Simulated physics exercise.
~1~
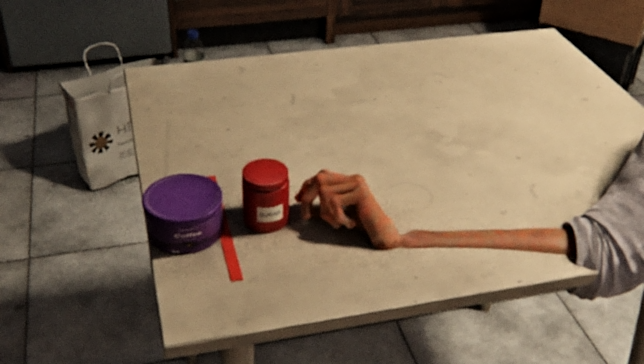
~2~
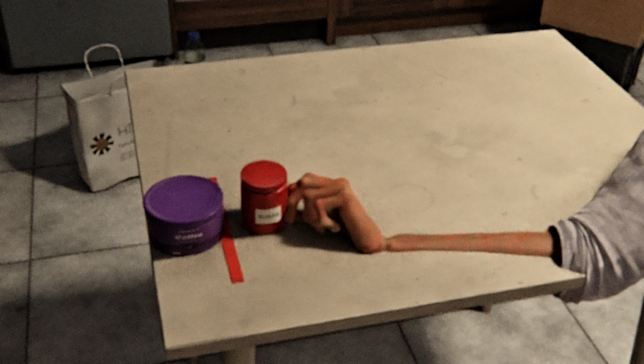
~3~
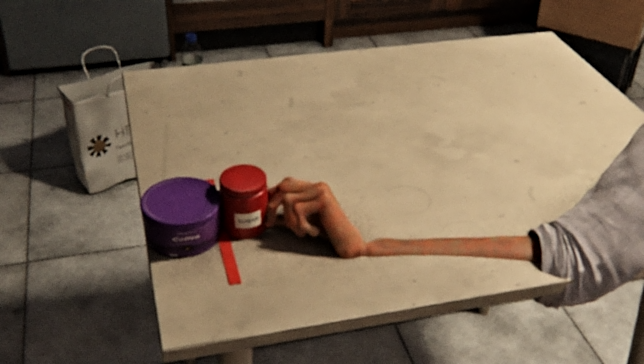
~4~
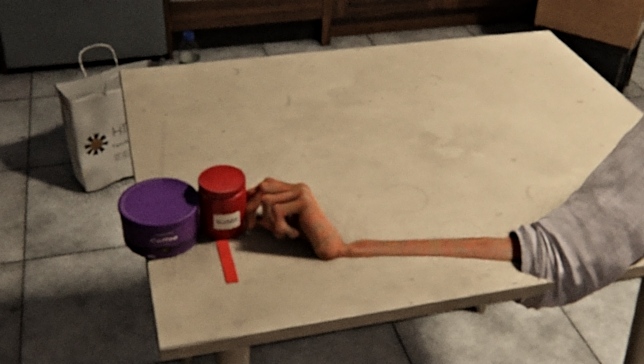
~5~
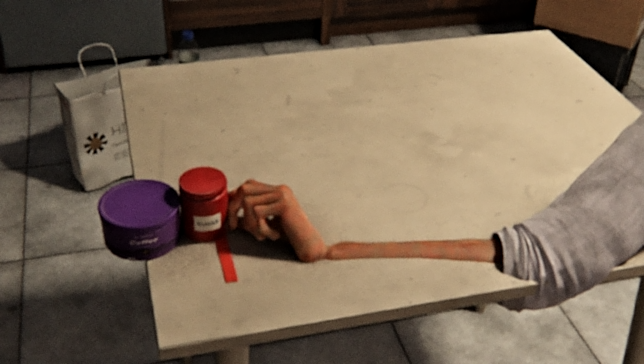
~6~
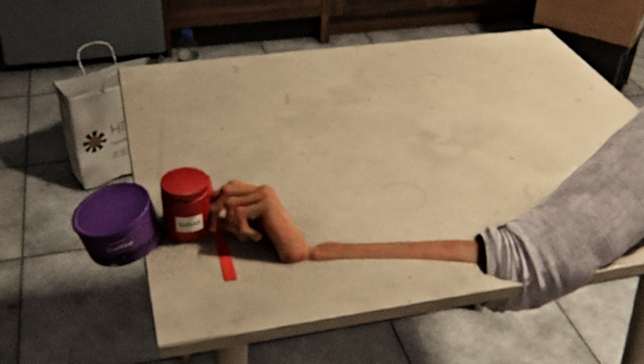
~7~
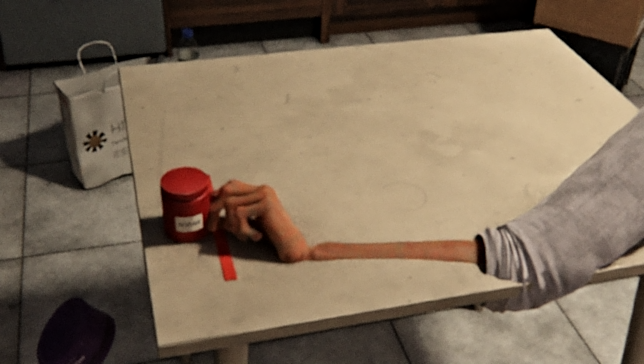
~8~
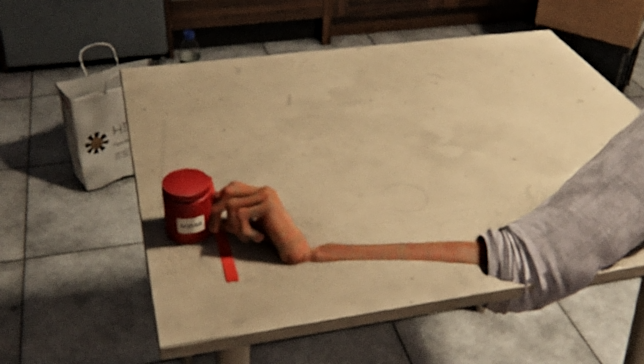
A hand with a grey sleeve reaches in from the right across a pale table, seen from above at an angle by a slightly swaying camera. A red jar stands before its fingers, with a wide purple tub to the left near the table's edge and a strip of red tape beside them. The hand pushes the jar left until it meets the tub, and both slide toward the edge. The tub juts out, tips and drops toward the tiled floor, passing out of sight. The jar stays upright on the table, the hand still against it.
